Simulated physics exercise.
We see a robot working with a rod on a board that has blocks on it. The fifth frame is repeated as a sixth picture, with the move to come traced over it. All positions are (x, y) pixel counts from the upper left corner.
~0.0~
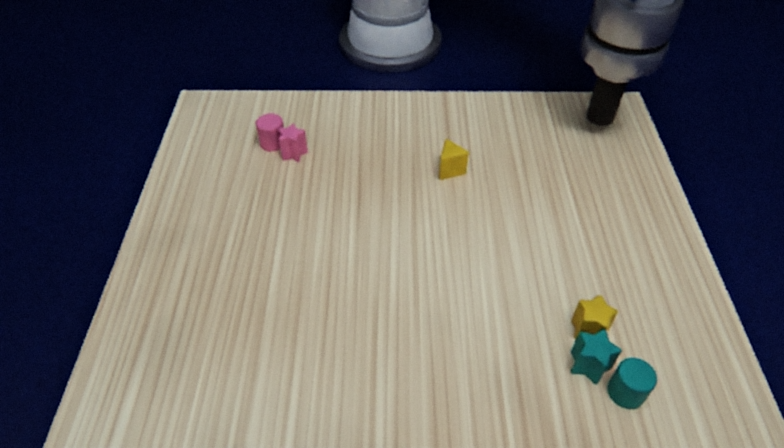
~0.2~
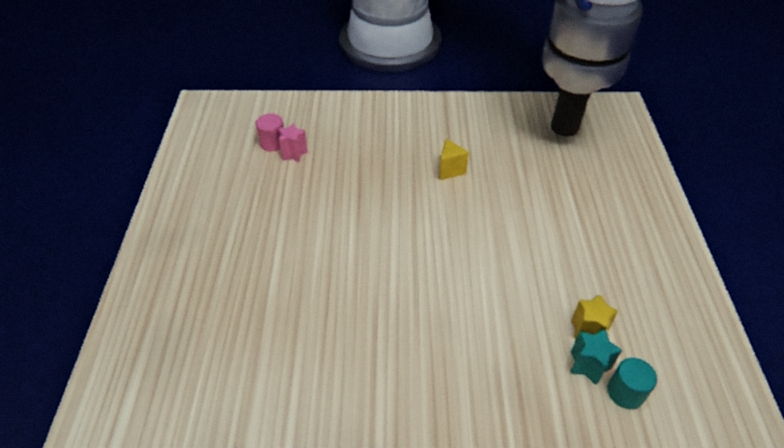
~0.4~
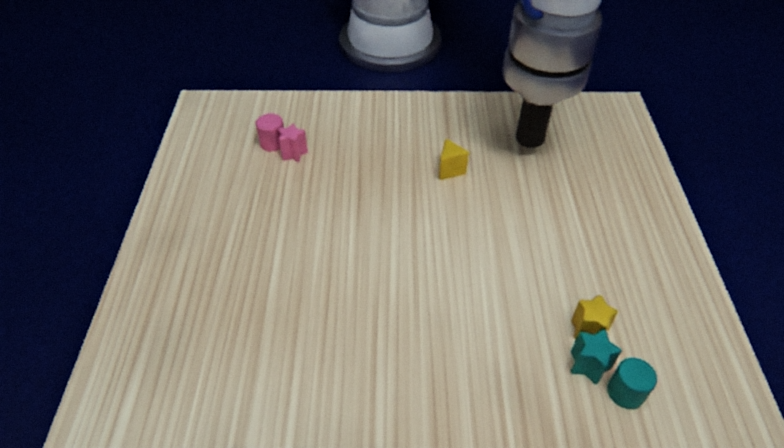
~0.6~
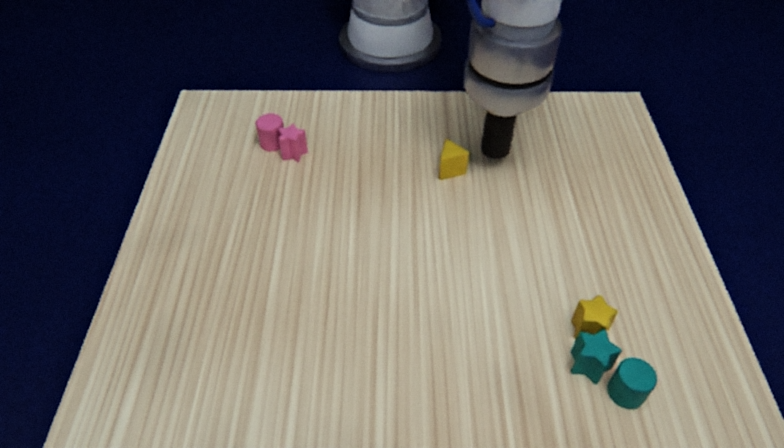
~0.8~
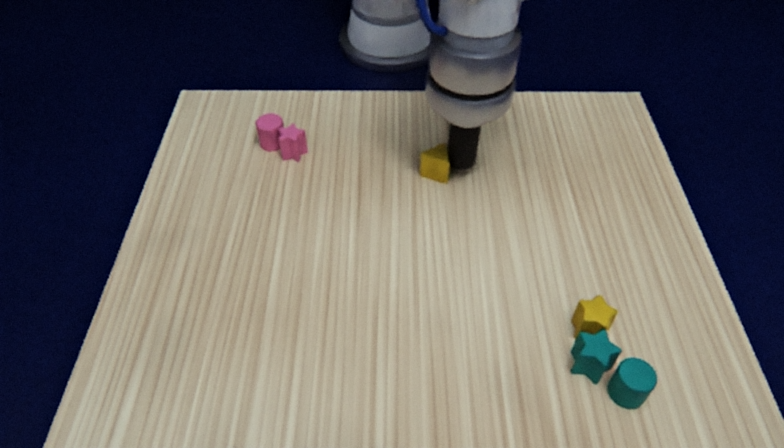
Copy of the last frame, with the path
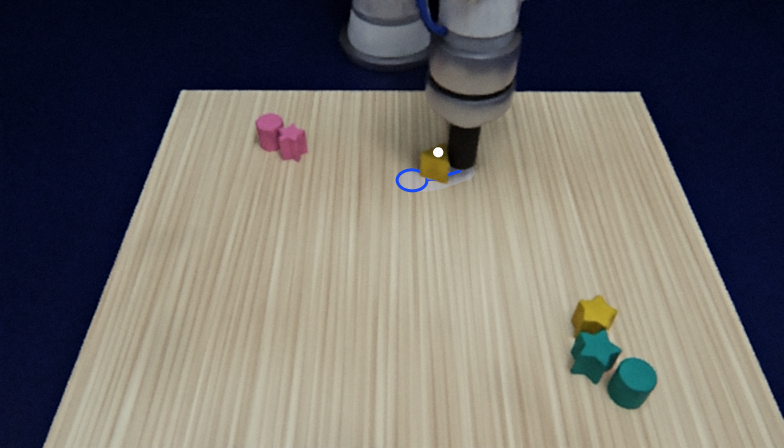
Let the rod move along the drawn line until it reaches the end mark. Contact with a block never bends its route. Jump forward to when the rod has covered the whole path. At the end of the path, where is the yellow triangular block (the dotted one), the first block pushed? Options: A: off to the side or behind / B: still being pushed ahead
I'll go with B - still being pushed ahead.
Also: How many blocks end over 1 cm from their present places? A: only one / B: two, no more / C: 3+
My answer is option A.
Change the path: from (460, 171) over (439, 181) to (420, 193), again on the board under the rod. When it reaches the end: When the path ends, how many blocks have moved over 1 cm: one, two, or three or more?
One moves.
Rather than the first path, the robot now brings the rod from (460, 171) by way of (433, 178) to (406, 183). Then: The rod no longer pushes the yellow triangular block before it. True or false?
The claim does not hold.
Drawn move, from (460, 171) by way of (445, 176) and (429, 180) to (412, 180); the dot is on the yellow triangular block.
On the path given first. Halfway along, rod (438, 168); yellow triangular block (413, 157).
At the end, rod (412, 169); yellow triangular block (388, 159).
